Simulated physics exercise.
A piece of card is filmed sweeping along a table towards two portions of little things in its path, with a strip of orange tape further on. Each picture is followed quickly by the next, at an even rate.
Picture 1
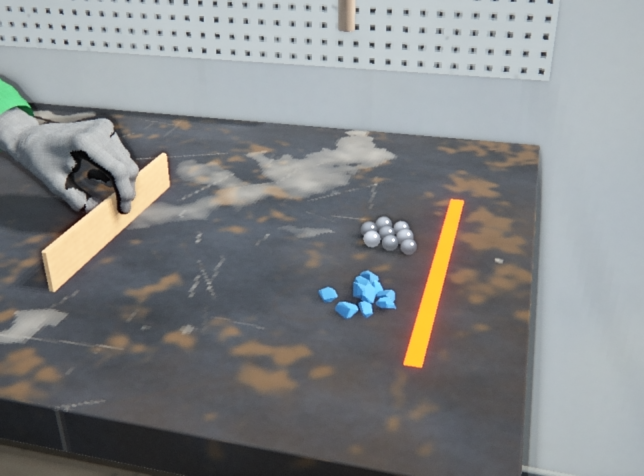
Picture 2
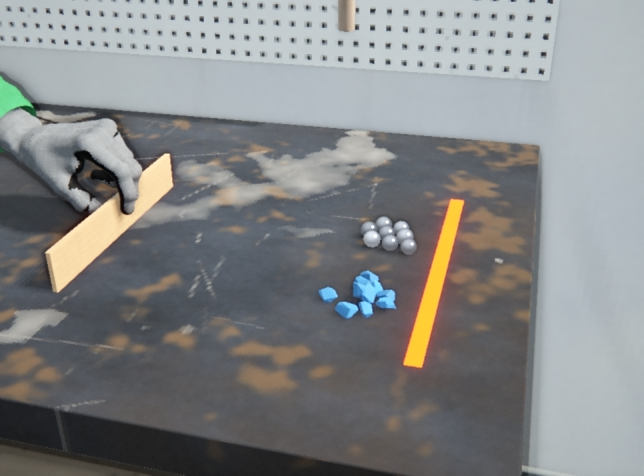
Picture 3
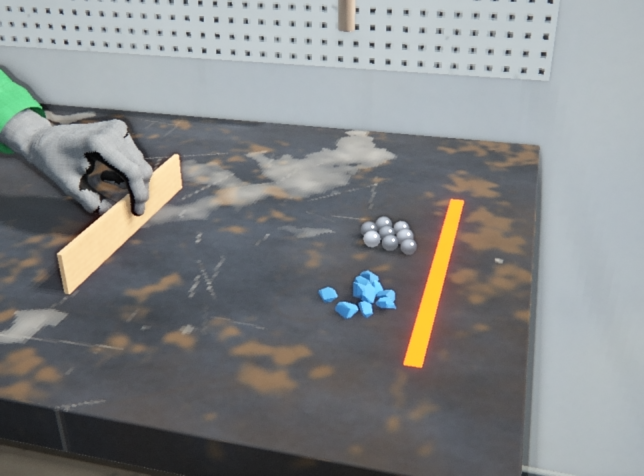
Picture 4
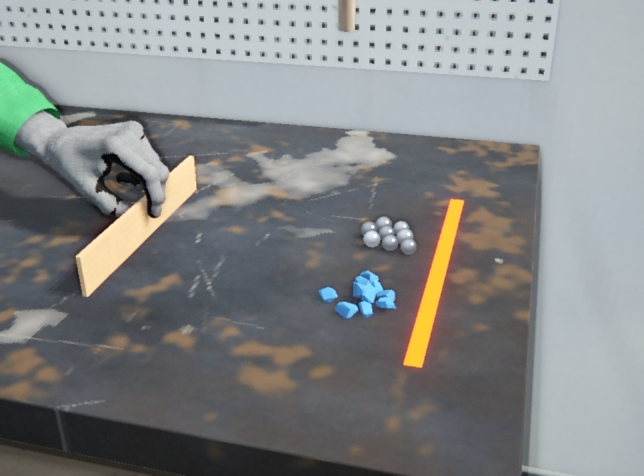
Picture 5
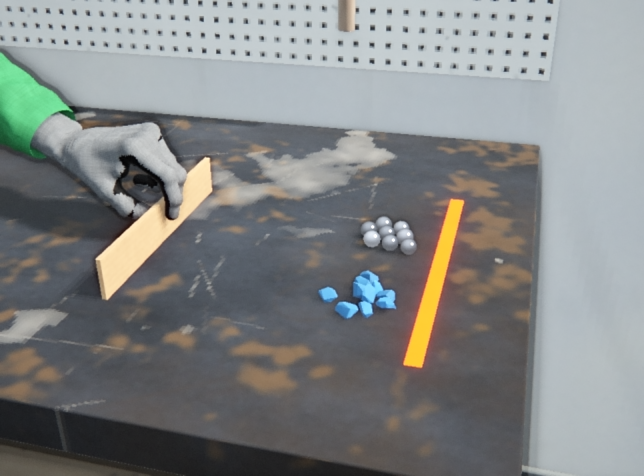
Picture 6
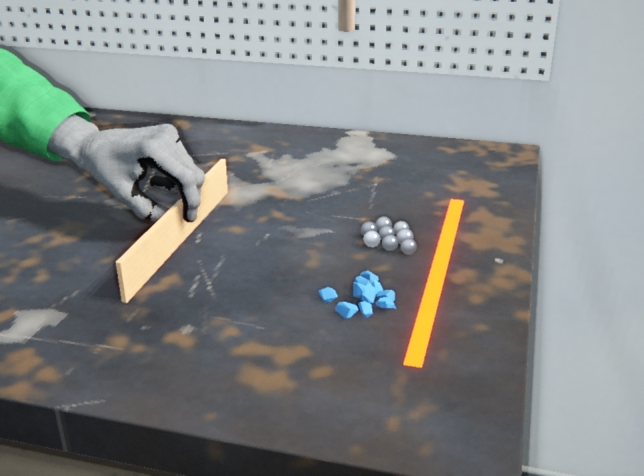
A grey-gloved hand in a green sleeve holds a pale tan strip of card upright at the left of a dark, mottled tabletop, seen from above at an angle with a pegboard behind. Blue stones sit right of centre, with silvery balls just behind them and orange tape further right. The hand starts still, then slides the card steadily rightward a short way, while the stones, balls and camera stay still.
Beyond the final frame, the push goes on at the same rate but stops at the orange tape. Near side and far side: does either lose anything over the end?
Front portion: No, nothing goes over. Back portion: Yes, some goes over.
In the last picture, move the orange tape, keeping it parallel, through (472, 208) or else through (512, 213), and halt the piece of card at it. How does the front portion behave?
In case one it does not fall, and in case two it has some fall off.
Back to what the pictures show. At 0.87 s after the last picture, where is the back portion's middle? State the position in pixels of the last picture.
Its middle sits close to (483, 250) in the last picture.
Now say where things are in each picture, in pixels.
Piece of card (58, 262), at rest; orange tape (456, 207), about a palm's width from the edge; edge at (532, 285); front portion (361, 292), a few aquarium stones; back portion (387, 234), a few steel balls, in the first frame.
Piece of card (62, 262); back portion (387, 234), in the second frame.
Piece of card (73, 264); front portion (361, 292), in the third frame.
Piece of card (91, 266); back portion (387, 234), in the fourth frame.
Piece of card (111, 269); front portion (361, 292), in the fifth frame.
Piece of card (130, 272); orange tape (456, 207); edge at (532, 285); front portion (361, 292); back portion (387, 234), in the sixth frame.
Then, 0.43 s later than the last frame, piece of card still moving, near (315, 219); front portion all on the table, its front near (386, 304); back portion all on the table, its front near (409, 247).
Then, 0.87 s later than the last frame, piece of card stopped at the orange tape; front portion all on the table, its front near (488, 307); back portion all on the table, its front near (509, 252).
Then, 1.15 s later than the last frame, piece of card stopped at the orange tape; front portion all on the table, its front near (493, 308); back portion every one over the edge.
When it is over, piece of card stopped at the orange tape; front portion all on the table, its front near (493, 308); back portion every one over the edge.
